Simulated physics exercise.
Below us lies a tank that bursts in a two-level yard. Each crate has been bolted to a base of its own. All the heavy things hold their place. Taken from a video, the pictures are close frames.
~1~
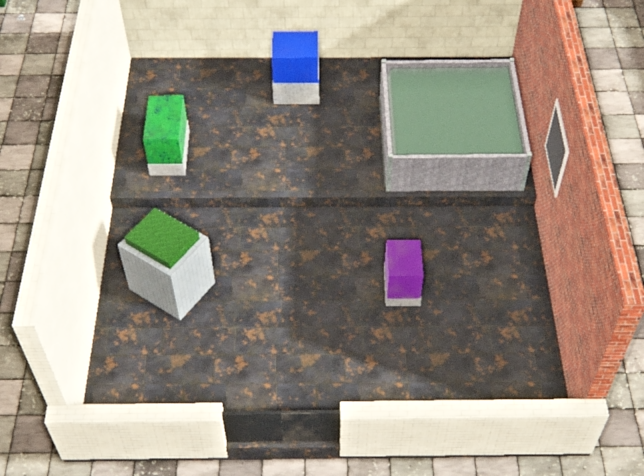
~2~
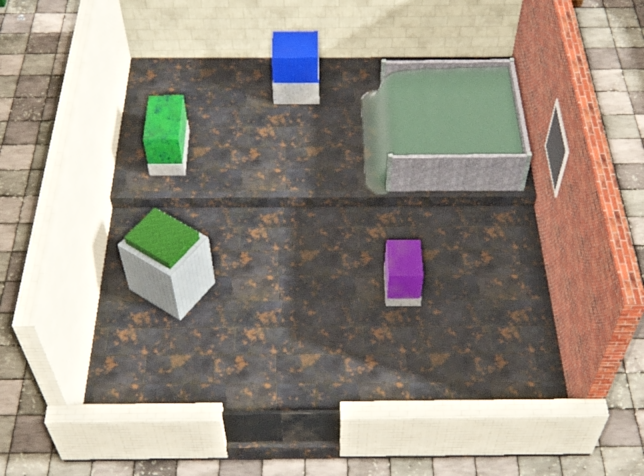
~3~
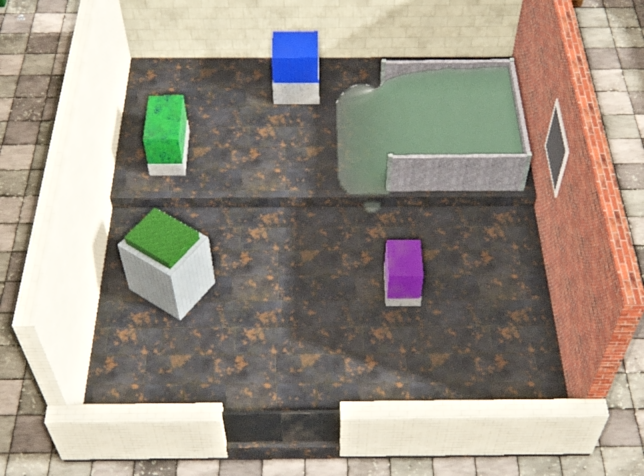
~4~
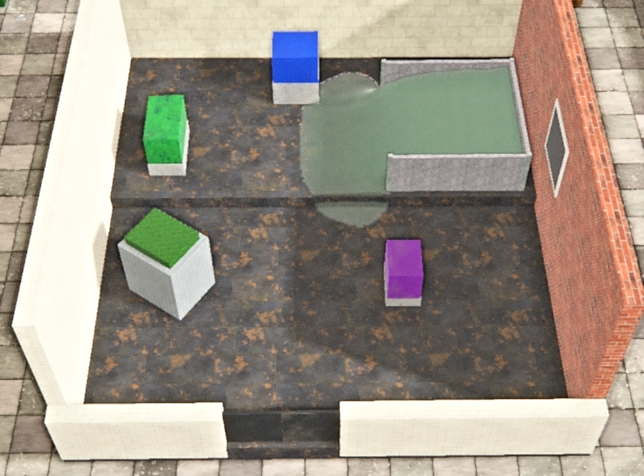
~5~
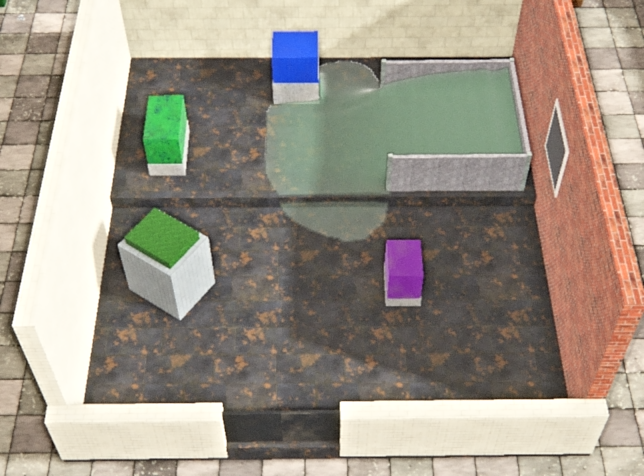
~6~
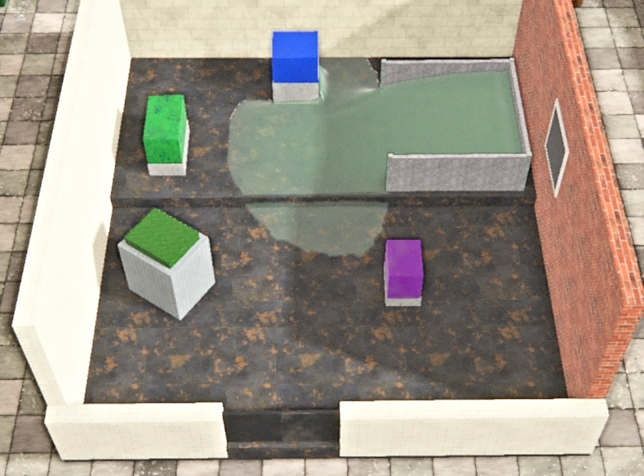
Greenish water bursting from the left side of a grey tank, spreading past a blue-topped block and over a low step.
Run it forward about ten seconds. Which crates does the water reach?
The green crate is reached; the purple crate is not reached; the blue crate is not reached.
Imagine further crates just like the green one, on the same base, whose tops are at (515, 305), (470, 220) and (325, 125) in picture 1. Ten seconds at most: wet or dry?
Respectively: Comes through fine, comes through fine and is reached.
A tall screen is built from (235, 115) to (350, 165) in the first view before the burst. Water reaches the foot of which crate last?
I'd pick the purple one.
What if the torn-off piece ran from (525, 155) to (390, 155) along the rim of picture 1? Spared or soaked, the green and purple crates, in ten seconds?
As it turns out, the green crate is left untouched, and the purple crate gets overtopped.
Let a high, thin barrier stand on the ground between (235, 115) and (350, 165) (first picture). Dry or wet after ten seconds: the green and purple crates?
The way I see it, the green crate one is never reached, and the purple crate one is never reached.
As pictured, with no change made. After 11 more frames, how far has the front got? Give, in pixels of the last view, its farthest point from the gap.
Approximate pixel: (95, 328).
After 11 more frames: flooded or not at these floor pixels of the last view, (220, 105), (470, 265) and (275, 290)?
Going through them in order, I'd say drenched, clear and drenched.
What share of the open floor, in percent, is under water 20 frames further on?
About 65 per cent.
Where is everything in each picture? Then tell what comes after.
The first picture shows the water tank at (453, 110) is whole and still.
In the second picture, the front is at (385, 192), out from the gap at (387, 132).
In the third picture, water pours out at (387, 133) and has run to (360, 88).
In the fourth picture, the front is at (321, 88), out from the gap at (387, 134).
In the fifth picture, water pours out at (387, 134) and has run to (291, 211).
In the sixth picture, water pours out at (387, 134) and has run to (234, 167).
A moment on, water covers 35 % of the floor; the green crate water round its plinth, the purple crate not reached, the blue crate water round its plinth.
Next, water covers 50 % of the floor; the green crate water round its plinth, the purple crate not reached, the blue crate water round its plinth.
Then, water covers 65 % of the floor; the green crate water round its plinth, the purple crate not reached, the blue crate water round its plinth.
Later, water covers 85 % of the floor; the green crate water round its plinth, the purple crate water round its plinth, the blue crate water round its plinth.
In the end, water covers 100 % of the floor; the green crate was topped, the purple crate stayed above the water, the blue crate stayed above the water.
